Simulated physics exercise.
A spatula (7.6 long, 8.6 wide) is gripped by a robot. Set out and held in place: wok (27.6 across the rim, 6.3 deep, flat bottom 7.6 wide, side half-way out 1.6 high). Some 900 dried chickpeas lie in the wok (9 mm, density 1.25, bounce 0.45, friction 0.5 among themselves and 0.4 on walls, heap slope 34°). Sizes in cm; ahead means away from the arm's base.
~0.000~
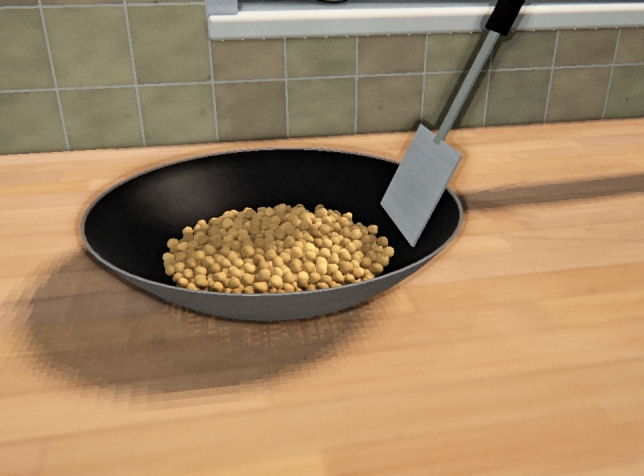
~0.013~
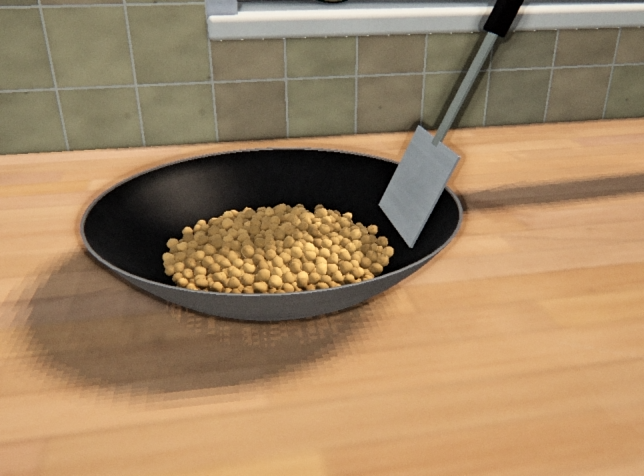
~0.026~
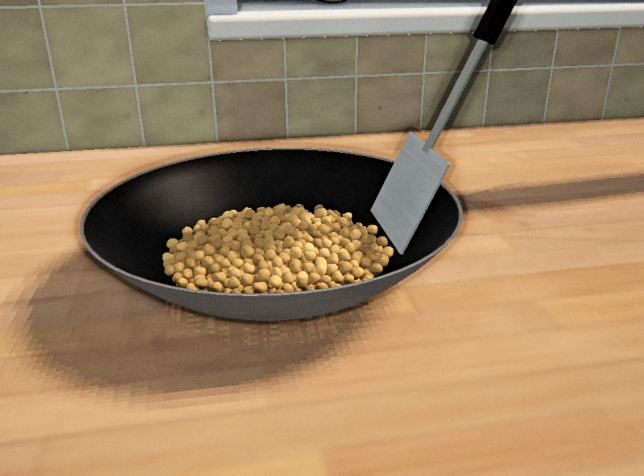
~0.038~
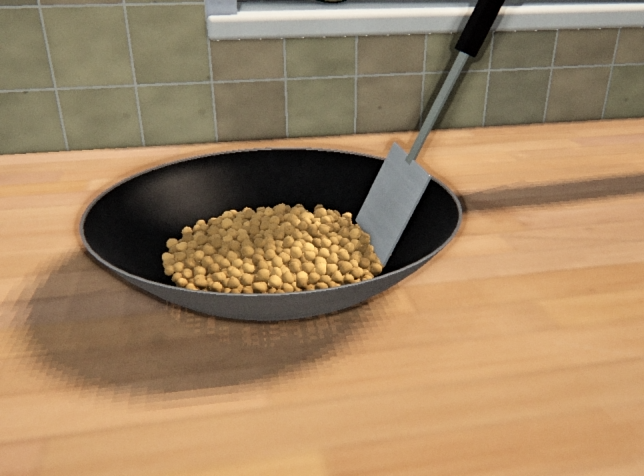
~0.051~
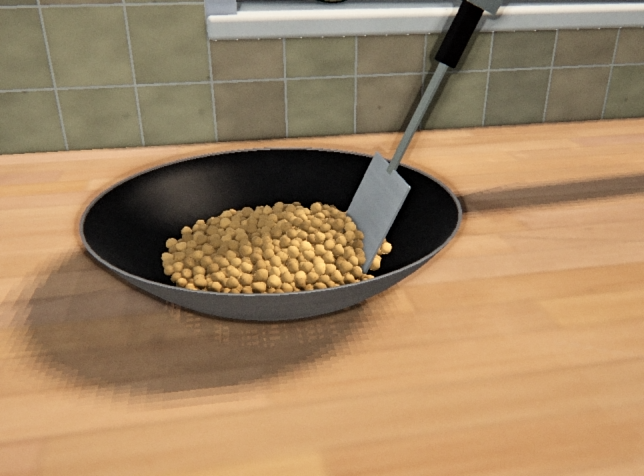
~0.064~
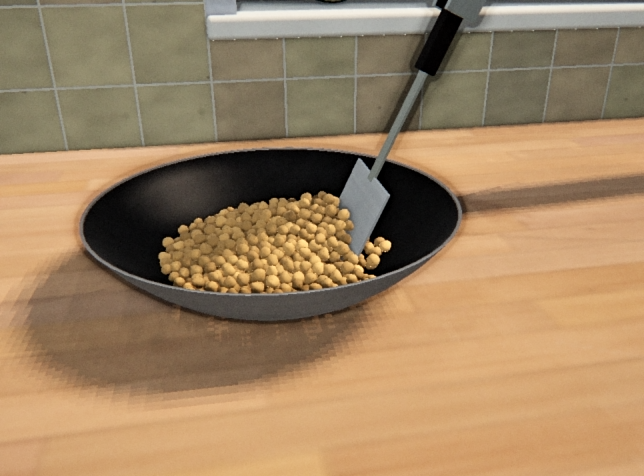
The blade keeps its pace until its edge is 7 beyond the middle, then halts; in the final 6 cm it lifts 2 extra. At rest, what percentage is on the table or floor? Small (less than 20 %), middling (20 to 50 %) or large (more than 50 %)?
Answer: Middling; 20 to 50 % of the dried chickpeas finish on the table or floor.
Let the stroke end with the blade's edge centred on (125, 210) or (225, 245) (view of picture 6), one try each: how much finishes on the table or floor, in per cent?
About 50 and 10 per cent.
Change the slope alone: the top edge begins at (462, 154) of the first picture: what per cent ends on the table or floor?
About 25 per cent.
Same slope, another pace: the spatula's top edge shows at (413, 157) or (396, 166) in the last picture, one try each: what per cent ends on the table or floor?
About 0 and 15 per cent.
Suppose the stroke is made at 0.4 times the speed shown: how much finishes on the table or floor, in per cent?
About 5 per cent.
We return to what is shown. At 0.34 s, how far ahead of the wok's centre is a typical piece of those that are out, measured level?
Some 22 cm.
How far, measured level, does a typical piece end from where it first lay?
Some 6 cm.
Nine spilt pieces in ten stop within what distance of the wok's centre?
Some 55 cm.
After 0.10 s, sloping 65°, highest piece 10 above the table; 900 in the wok.
After 0.13 s, sloping 65°, highest piece 13 above the table; 898 in the wok, 2 on the blade or in flight.
After 0.34 s, sloping 65°, highest piece 11 above the table; 579 in the wok, 115 on the table or floor, 206 on the blade or in flight.
After 1.39 s, sloping 65°, highest piece 6 above the table; 578 in the wok, 322 on the table or floor.
At rest, 578 in the wok, 322 on the table or floor. That is 36 % on the table or floor.
